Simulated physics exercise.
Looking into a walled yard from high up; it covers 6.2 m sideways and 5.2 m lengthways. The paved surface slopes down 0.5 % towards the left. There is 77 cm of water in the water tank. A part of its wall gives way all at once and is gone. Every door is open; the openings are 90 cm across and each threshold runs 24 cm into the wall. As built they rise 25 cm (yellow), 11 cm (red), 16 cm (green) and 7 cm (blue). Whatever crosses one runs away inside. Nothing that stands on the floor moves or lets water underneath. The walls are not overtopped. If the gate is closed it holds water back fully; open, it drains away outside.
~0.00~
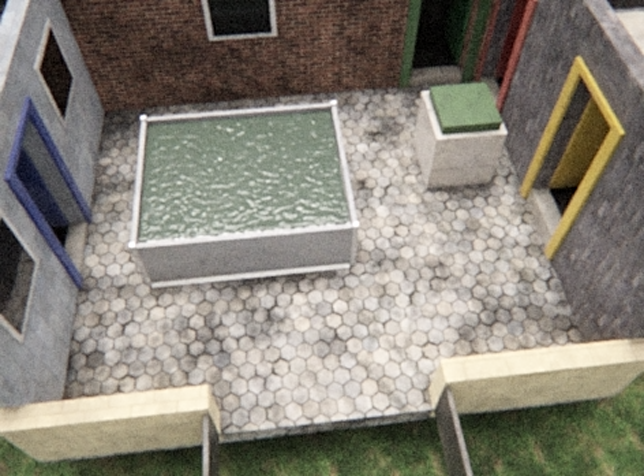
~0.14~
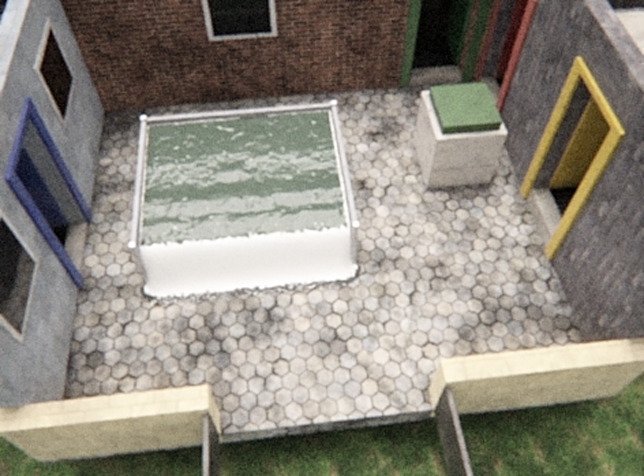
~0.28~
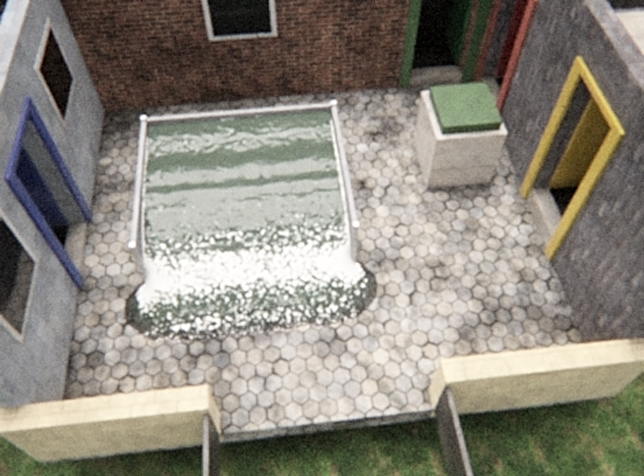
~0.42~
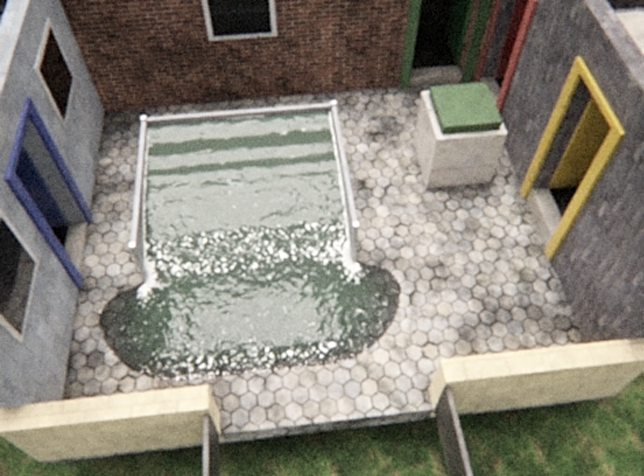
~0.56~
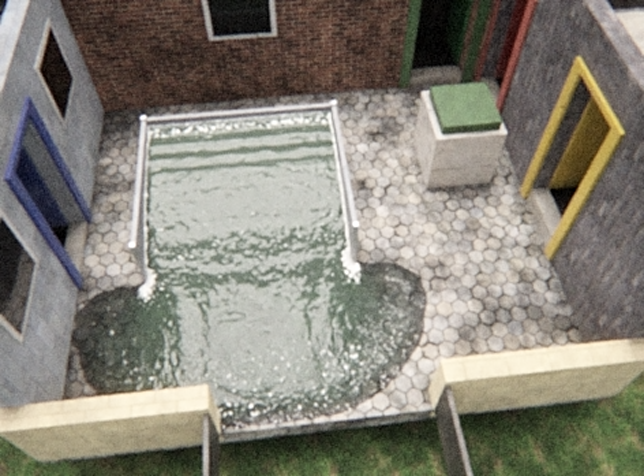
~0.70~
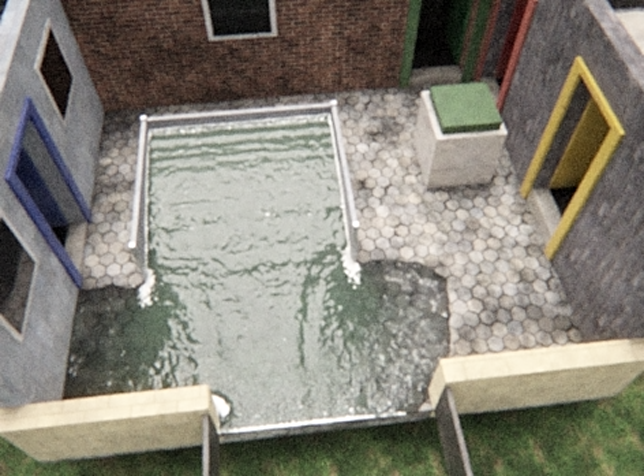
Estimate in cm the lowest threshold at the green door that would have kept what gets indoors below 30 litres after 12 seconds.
At least 7 cm or so.
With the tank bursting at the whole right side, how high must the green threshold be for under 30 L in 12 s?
Then roughly 24 cm.
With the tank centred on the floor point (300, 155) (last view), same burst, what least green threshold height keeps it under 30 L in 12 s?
About 7.0 cm.
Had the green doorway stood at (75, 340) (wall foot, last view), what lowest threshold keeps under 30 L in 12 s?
About 19 cm.
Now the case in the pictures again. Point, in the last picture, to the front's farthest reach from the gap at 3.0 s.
At about (590, 370).
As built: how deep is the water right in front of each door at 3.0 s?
Depths in cm: Yellow 2, red 0, green 0, blue 9.
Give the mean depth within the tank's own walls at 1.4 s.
About 38 cm.
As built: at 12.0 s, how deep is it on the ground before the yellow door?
About 5.5 cm.
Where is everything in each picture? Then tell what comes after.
In the first picture, still water, 77 cm deep, in the water tank at (243, 173); the green door at (444, 32) is dry.
In the second picture, water pours out at (250, 258) and has run 0.3 m, to (158, 299); about 6 cm deep outside, 77 cm at the back.
In the third picture, the gap is at (251, 262), the front 0.8 m out at (206, 332); the back of the water tank holds 77 cm.
In the fourth picture, water pours out at (251, 263) and has run 1.3 m, to (165, 373); about 12 cm deep outside, 75 cm at the back.
In the fifth picture, water pours out at (251, 263) and has run 2.0 m, to a hidden place; about 10 cm deep outside, 68 cm at the back.
In the sixth picture, the gap is at (251, 264), the front 2.1 m out at a hidden place; the back of the water tank holds 65 cm; the green door at (444, 32), 4.6 m from the gap, is still 3.8 m from the nearest water.
After 1.4 s water covers 35 % of the floor, deepest (55 cm) near (76, 429); it has not reached the green door.
After 3.0 s water covers 50 % of the floor, deepest (32 cm) near (59, 430); it has not reached the green door.
After 12.0 s water covers 95 % of the floor, deepest (10 cm) near (365, 240); 8 cm at the green door, 0 litres in over its 16 cm threshold.
At the green door as built, the water arrived by 5.6 s and peaked near 12 cm at 9.8 s.
With a threshold of 5.5 cm, 47 litres would have come in within the 12 s; with 7.5 cm, 23 litres. So under 30 litres takes about 7 cm.
